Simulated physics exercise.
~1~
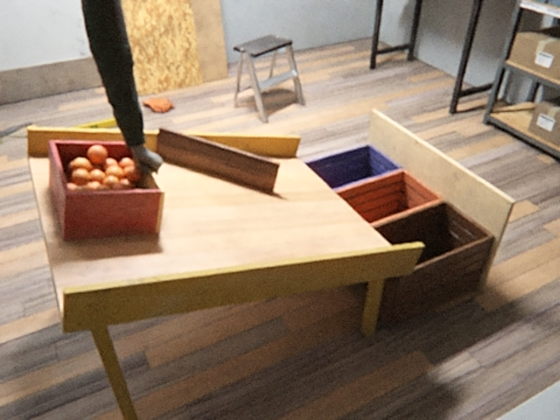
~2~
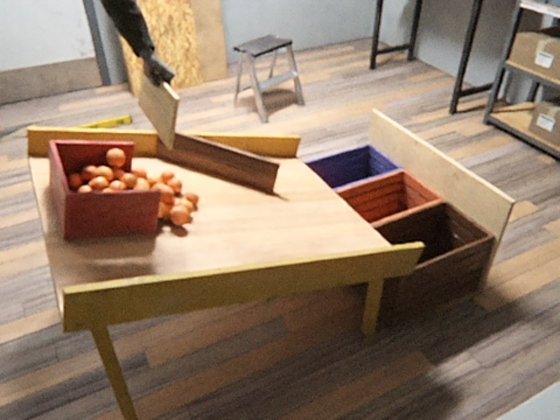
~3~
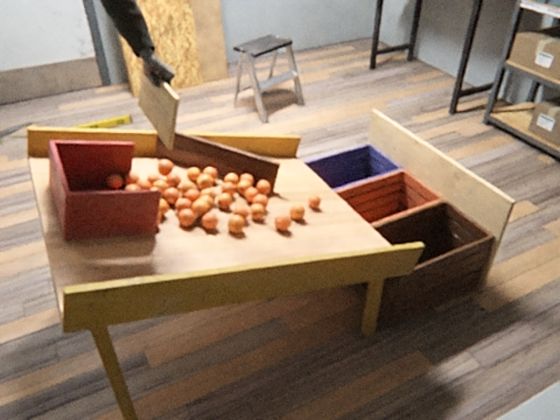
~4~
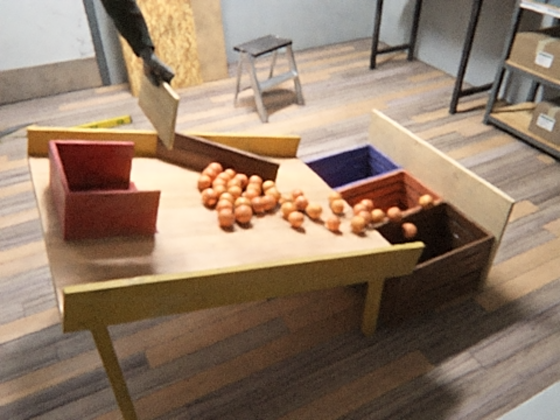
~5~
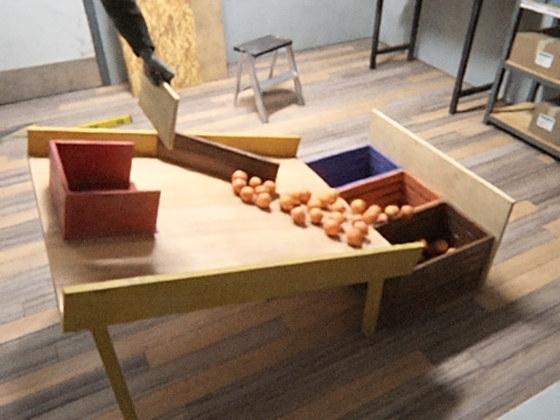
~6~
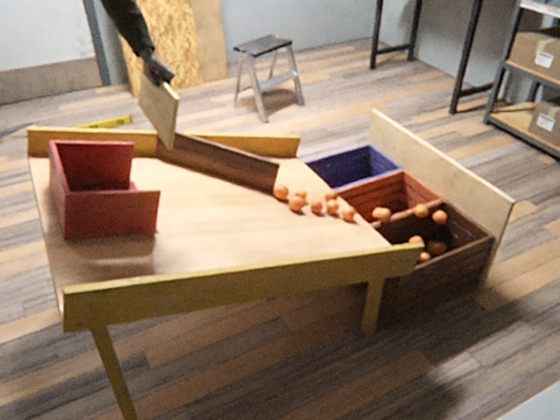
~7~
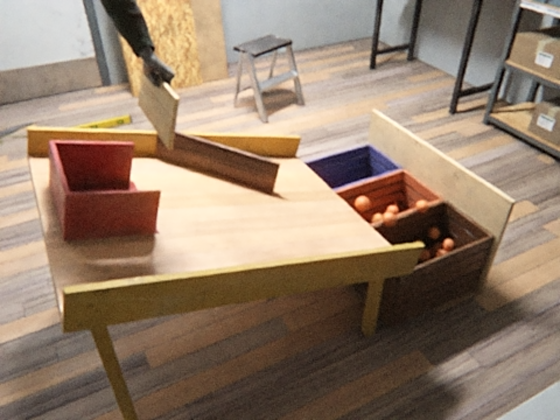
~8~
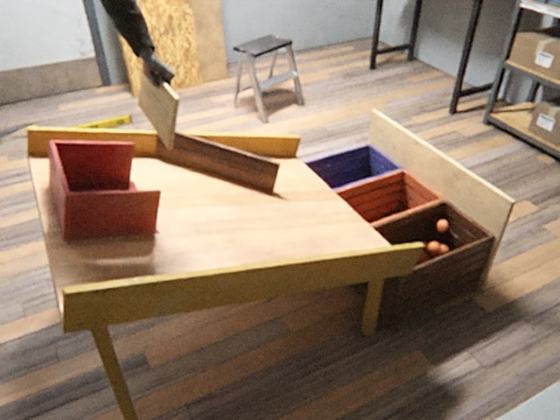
The clip opens on a sloping wooden table where a red pen holds a pile of oranges, with a gloved hand at its gate. The hand lifts the gate up and holds it clear, and the oranges begin to spill out to the right. They spread across the table and run along an angled brown board toward the foot. The leading ones drop off the edge, and the rest follow in a thinning stream into the orange tote and the wooden bin. By the end the table and pen are empty, a few oranges show in the wooden bin, and the blue tote has visibly caught none.
